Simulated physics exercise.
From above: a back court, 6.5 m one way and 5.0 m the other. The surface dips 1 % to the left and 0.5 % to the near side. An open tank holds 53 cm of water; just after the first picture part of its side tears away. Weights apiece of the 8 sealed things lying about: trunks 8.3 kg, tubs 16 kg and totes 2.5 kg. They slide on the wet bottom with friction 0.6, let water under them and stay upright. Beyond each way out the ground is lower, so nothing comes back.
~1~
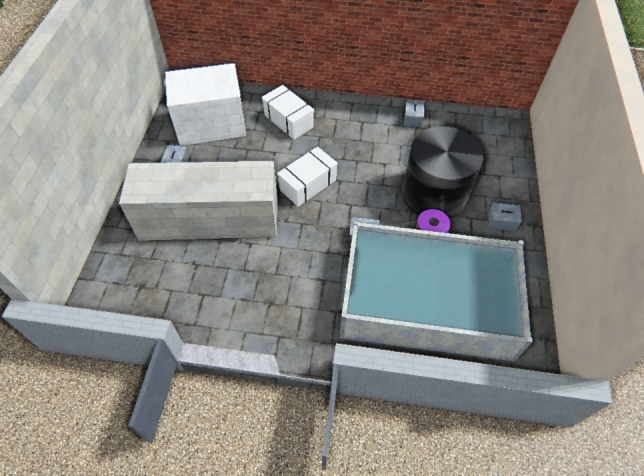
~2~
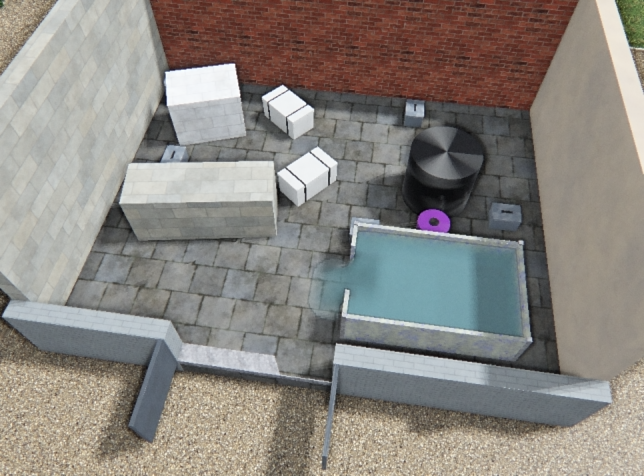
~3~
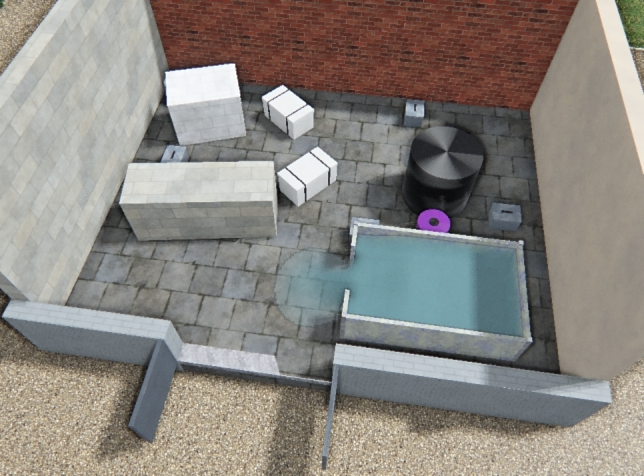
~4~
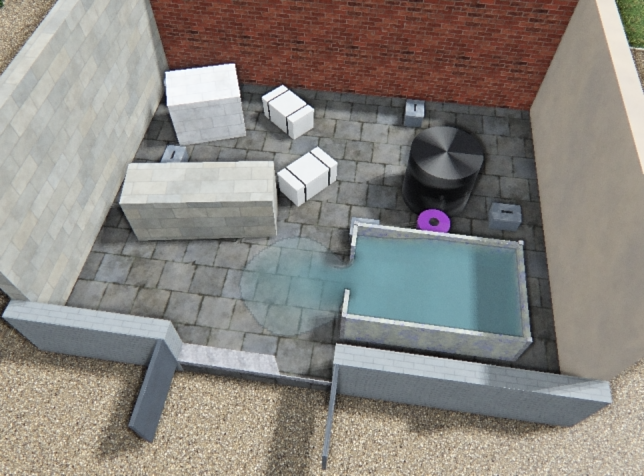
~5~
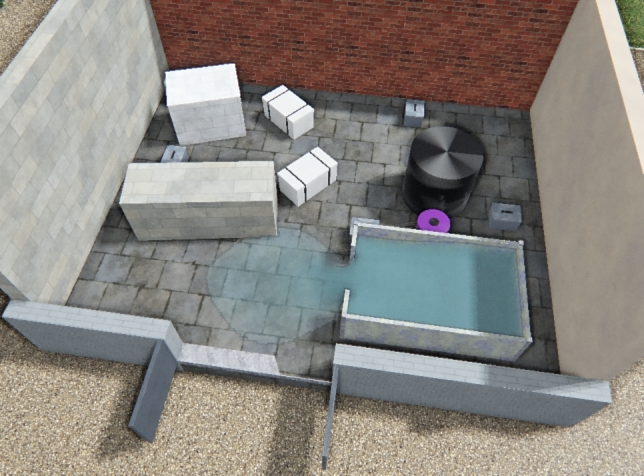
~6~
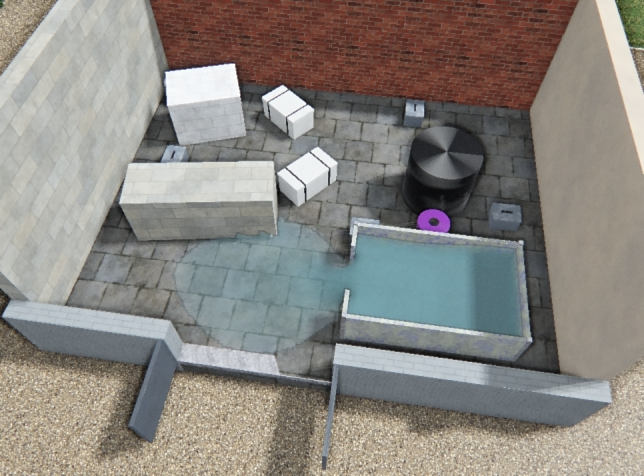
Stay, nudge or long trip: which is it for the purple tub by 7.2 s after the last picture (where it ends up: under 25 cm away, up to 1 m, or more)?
The purple tub holds its place.
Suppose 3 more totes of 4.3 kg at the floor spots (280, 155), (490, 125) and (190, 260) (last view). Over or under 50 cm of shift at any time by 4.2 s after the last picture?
In turn: Short of it, less, over.
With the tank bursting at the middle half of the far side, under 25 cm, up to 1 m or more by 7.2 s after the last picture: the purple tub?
Then the purple tub gets carried off.
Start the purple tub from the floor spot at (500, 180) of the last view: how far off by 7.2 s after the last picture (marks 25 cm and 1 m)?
It barely shifts.
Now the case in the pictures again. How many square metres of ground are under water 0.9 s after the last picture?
About 10.0 m2.
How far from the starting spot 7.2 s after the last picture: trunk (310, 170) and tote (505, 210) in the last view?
In that order: 20 cm, 0 cm.
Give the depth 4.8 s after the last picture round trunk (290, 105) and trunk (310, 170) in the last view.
Roughly 1 and 2 cm.
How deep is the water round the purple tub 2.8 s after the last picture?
Roughly 0 cm.
Then, 0.9 s after the last picture the purple tub is near (434, 222), 0.0 m from its start, aground; 0 of 8 are out; 0 afloat.
Then, 2.8 s after the last picture the purple tub is near (434, 222), 0.0 m from its start, aground; 0 of 8 are out; 0 afloat.
Then, 4.8 s after the last picture the purple tub is near (434, 222), 0.0 m from its start, aground; 0 of 8 are out; 1 afloat.
Then, 7.2 s after the last picture the purple tub is near (434, 222), 0.0 m from its start, aground; 0 of 8 are out; 2 afloat.
